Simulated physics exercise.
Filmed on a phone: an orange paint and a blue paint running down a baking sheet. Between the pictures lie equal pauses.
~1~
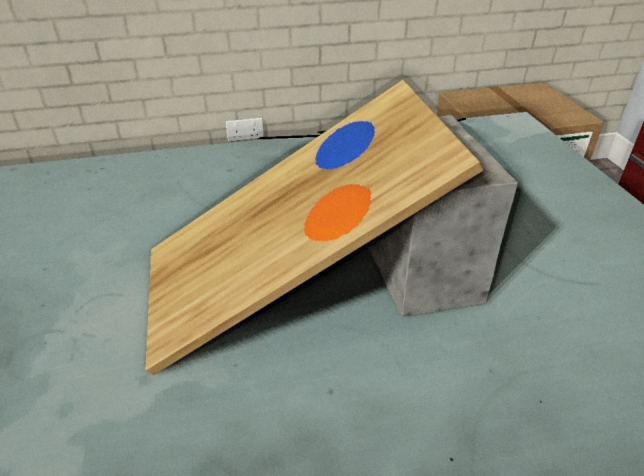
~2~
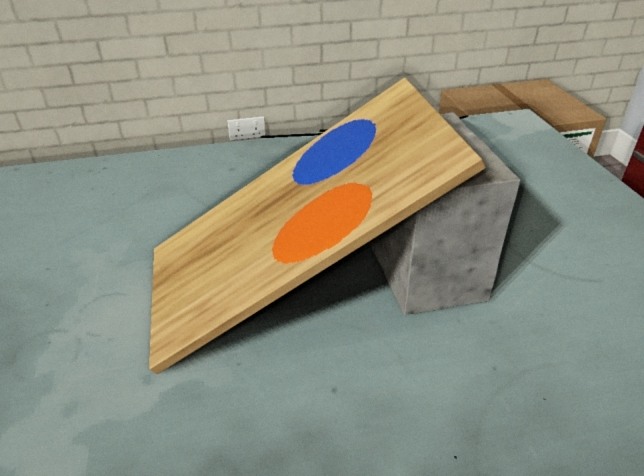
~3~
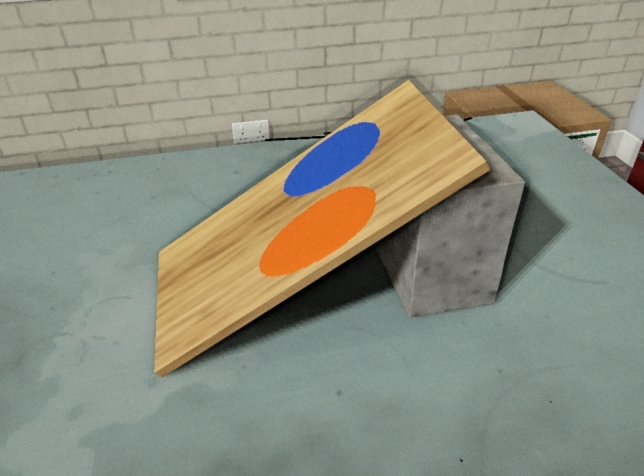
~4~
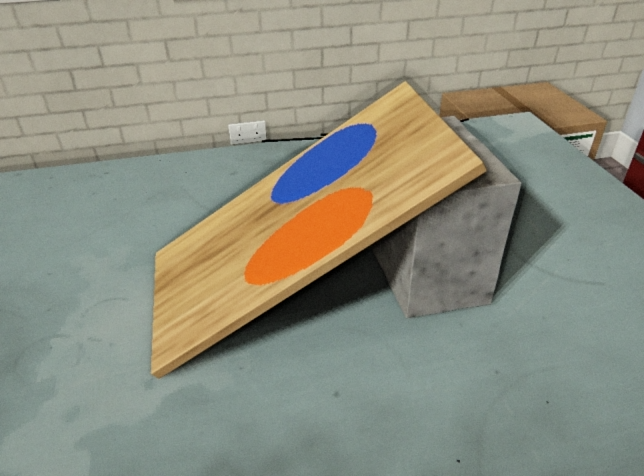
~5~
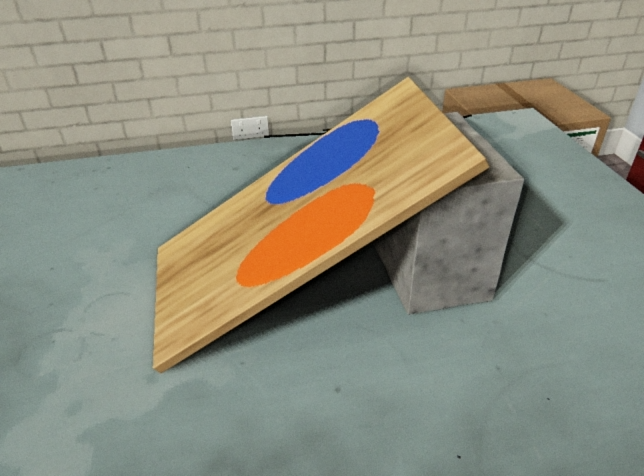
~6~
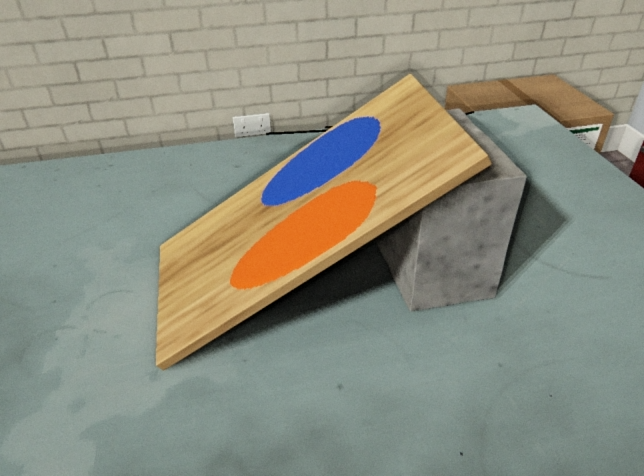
On a grey-green tabletop before a pale brick wall with a white socket, seen from slightly above, a wood-grained board slopes down to the left. It leans on a grey block, with a blue patch of paint above an orange one and brown boxes behind. Both patches stretch down the slope, quickly then more slowly, the orange reaching lower, while the view shakes slightly.
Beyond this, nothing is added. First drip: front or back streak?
Front.
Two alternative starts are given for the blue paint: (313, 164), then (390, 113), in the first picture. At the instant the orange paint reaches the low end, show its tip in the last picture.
Tip, last view - start 1: (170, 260), start 2: (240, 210).
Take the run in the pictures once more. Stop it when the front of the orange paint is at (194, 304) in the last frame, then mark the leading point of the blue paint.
Front, final frame: Approx. (233, 218) px.
Shortly, the orange paint is close to the edge; the blue paint is three quarters of the way down.
At the finish, the orange paint is at the low edge; the blue paint is three quarters of the way down.
